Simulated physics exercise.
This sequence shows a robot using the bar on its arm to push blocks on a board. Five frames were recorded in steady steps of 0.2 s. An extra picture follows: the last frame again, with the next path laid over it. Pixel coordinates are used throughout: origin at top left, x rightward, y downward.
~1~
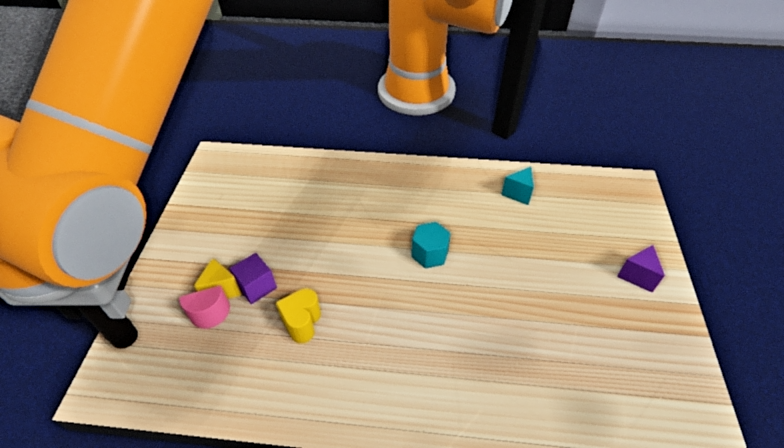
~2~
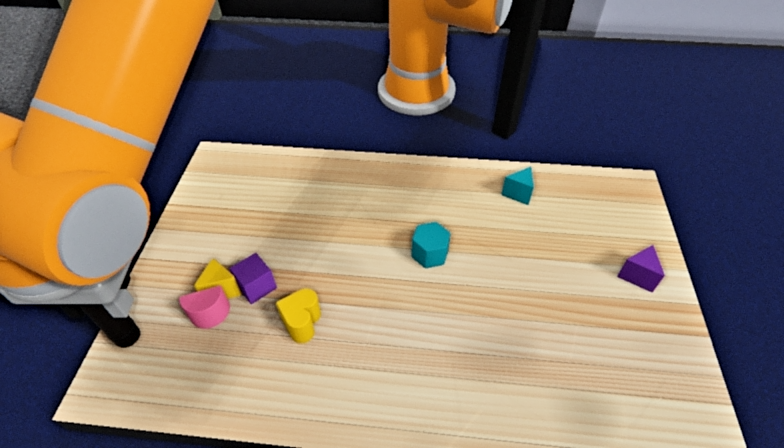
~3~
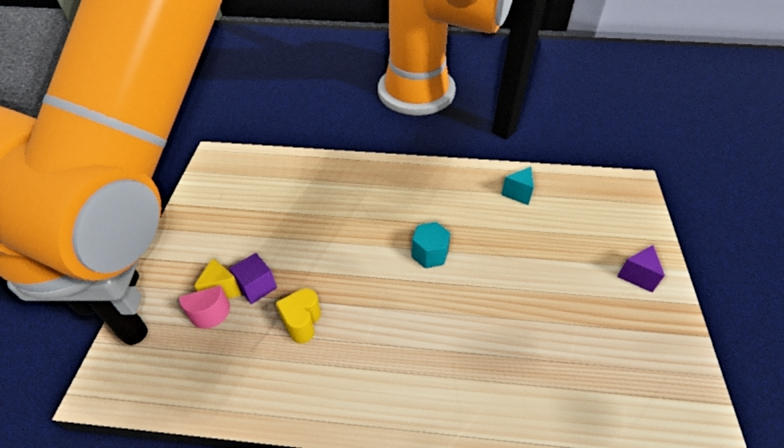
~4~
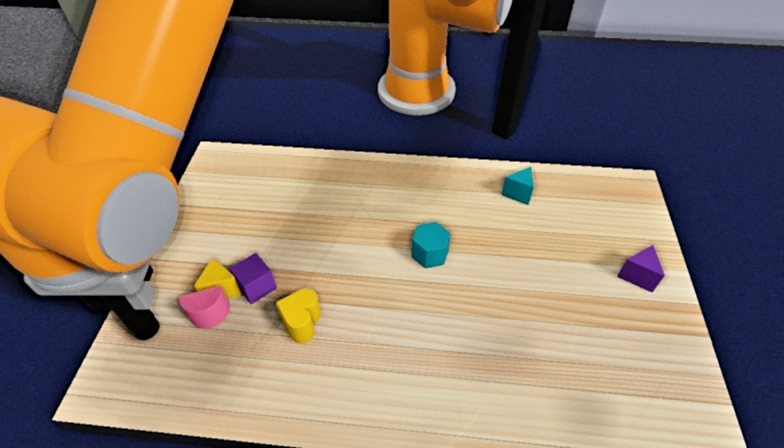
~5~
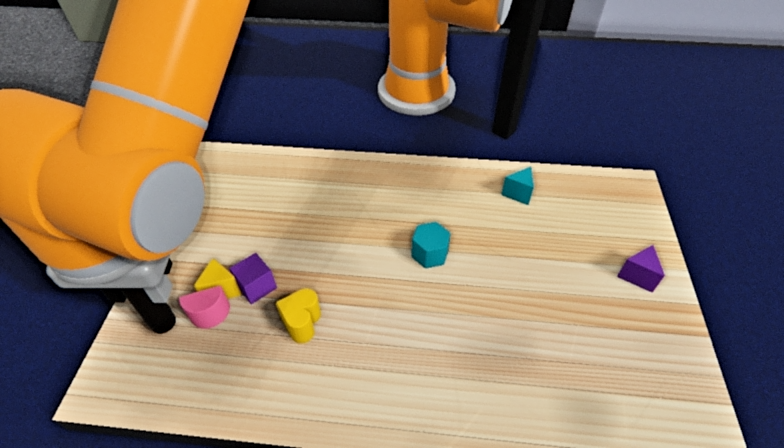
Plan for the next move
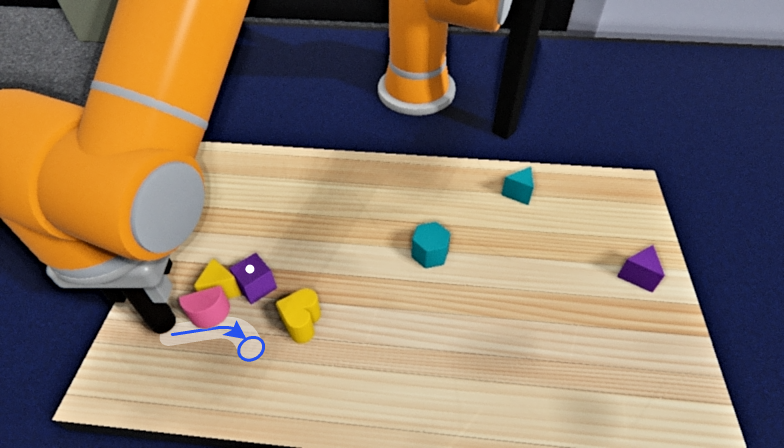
On a light wooden board over a dark blue surface, an orange robot arm at the left moves its black-tipped bar slowly rightward toward a pink half-round block, while the yellow, purple and teal blocks all stay still.
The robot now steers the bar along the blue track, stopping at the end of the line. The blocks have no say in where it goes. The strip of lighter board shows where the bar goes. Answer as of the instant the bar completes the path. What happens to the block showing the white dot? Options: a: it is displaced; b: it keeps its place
The correct letter is a.
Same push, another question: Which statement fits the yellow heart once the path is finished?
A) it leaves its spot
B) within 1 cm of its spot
That would be B.
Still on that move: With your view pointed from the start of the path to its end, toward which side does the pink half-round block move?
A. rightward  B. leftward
The one that fits is B, leftward.
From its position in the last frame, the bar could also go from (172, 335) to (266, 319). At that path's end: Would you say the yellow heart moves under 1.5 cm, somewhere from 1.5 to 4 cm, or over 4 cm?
The yellow heart ends up very close, under 1.5 cm away.
The drawn path runs from (172, 335) over (204, 330) and (234, 329) to (251, 349); the dot is on the purple square.
The first path, step by step. One third of the way, bar at (197, 319); pink half-round block at (220, 293).
Two thirds of the way, bar at (229, 318); pink half-round block at (241, 286), turned 45° anticlockwise; purple square at (263, 258).
At the end, bar at (246, 338); pink half-round block at (241, 286), turned 45° anticlockwise; yellow triangular piece not moved; purple square at (263, 258); yellow heart not moved.
